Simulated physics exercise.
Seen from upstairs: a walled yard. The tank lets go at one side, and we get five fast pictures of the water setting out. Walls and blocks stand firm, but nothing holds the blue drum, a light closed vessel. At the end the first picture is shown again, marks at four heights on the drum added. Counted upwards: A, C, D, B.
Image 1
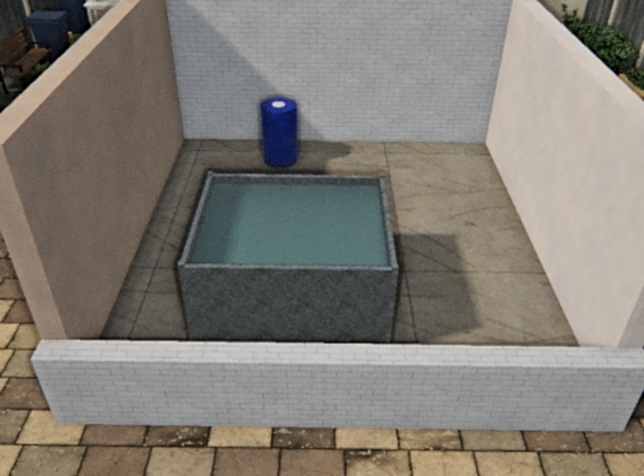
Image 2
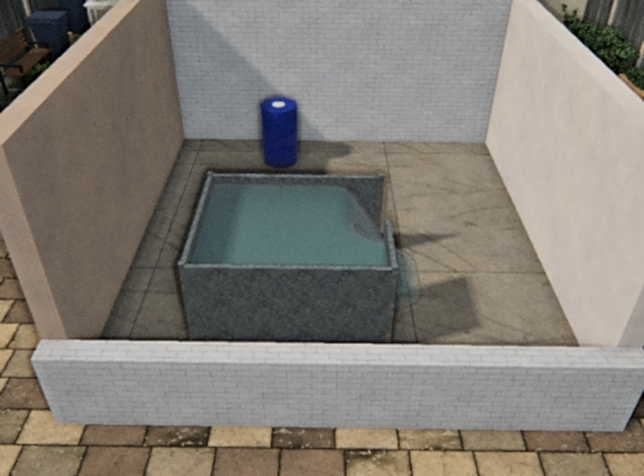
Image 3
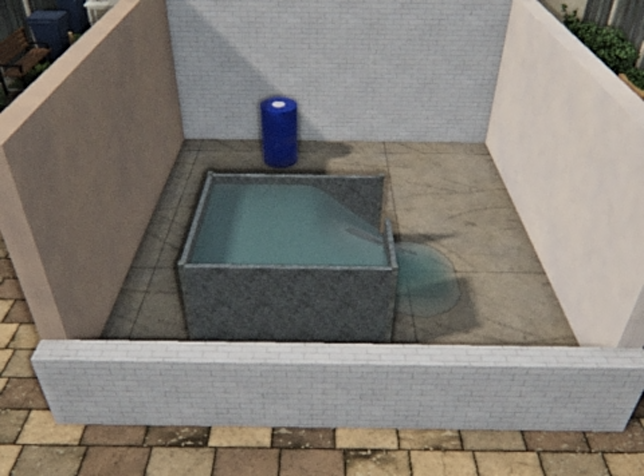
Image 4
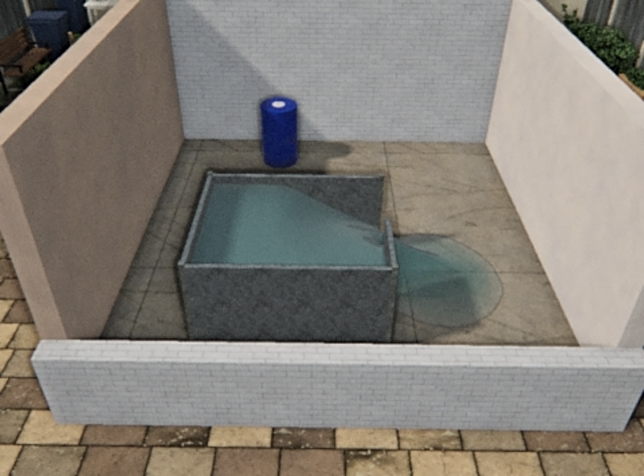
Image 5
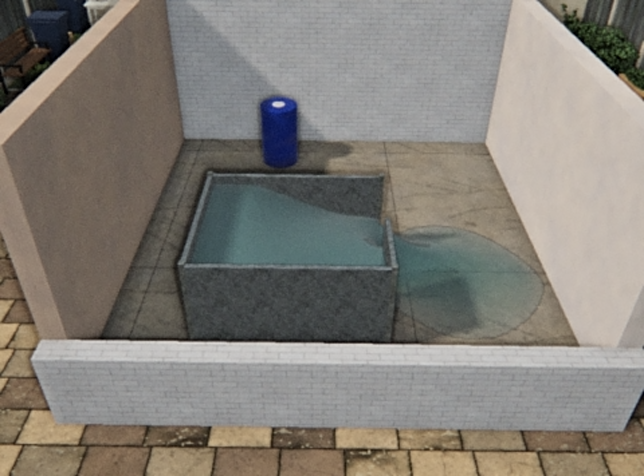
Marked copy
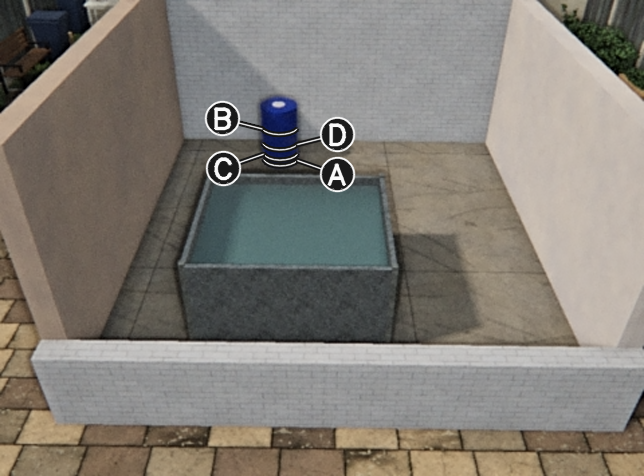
In a walled yard seen from above, a square grey tank full of water stands near a blue drum; water pours out through its right side, the level inside lowers, and a rounded puddle widens across the paving.
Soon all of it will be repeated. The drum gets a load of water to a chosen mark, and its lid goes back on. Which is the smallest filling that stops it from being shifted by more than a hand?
Level D just does it.
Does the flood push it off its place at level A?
Yes, it does.
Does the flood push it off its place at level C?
Yes, it does.
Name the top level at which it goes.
That is level C.
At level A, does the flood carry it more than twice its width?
Yes, it does.
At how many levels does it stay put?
Two of them.
In white, A at (279, 165); B at (278, 134); C at (279, 160); D at (279, 149); from the bottom up A, C, D, B.
Choosing A, it is pushed about 4 times its own width away.
Choosing B, it does not move.
Choosing C, it is pushed about its own width away.
Choosing D, it does not move.
